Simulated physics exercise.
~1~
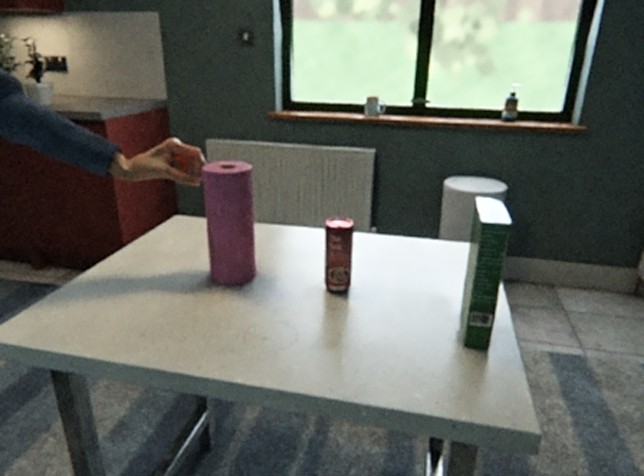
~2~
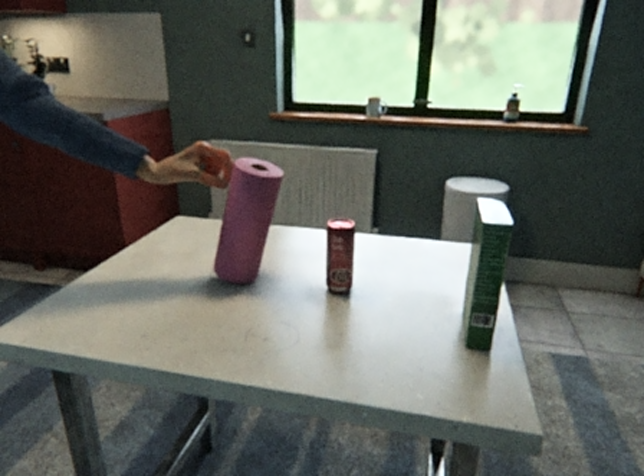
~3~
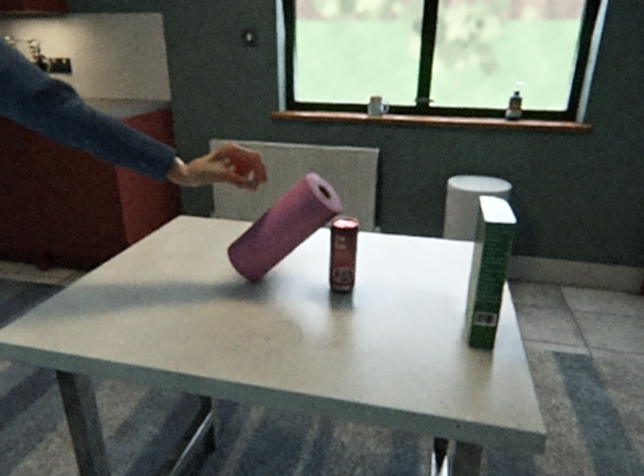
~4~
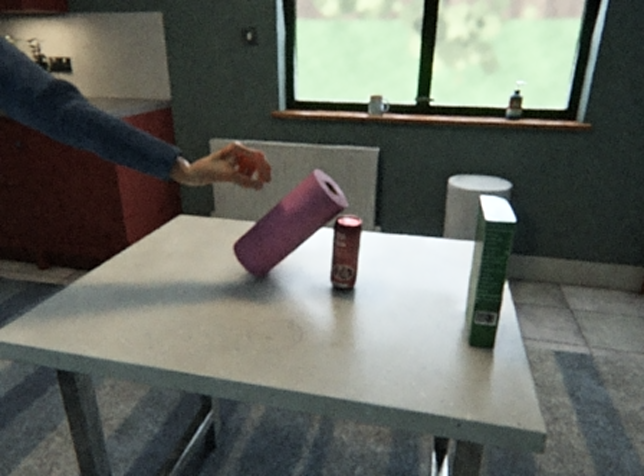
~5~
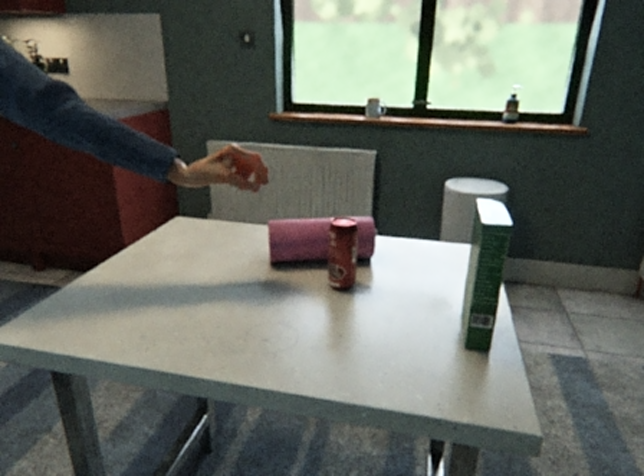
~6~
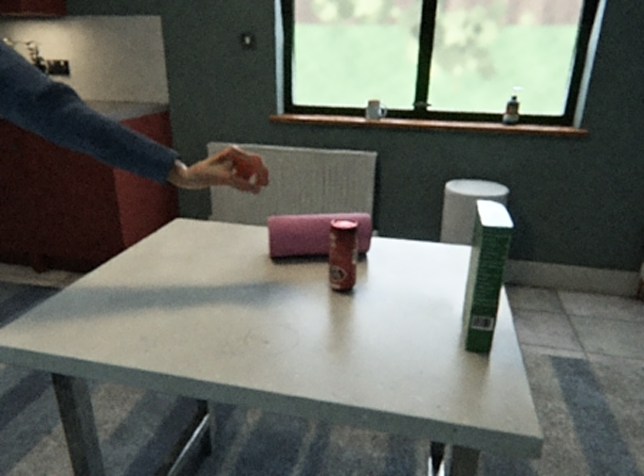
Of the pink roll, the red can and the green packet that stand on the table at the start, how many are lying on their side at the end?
One of them is lying on its side at the end, and it is the pink roll.
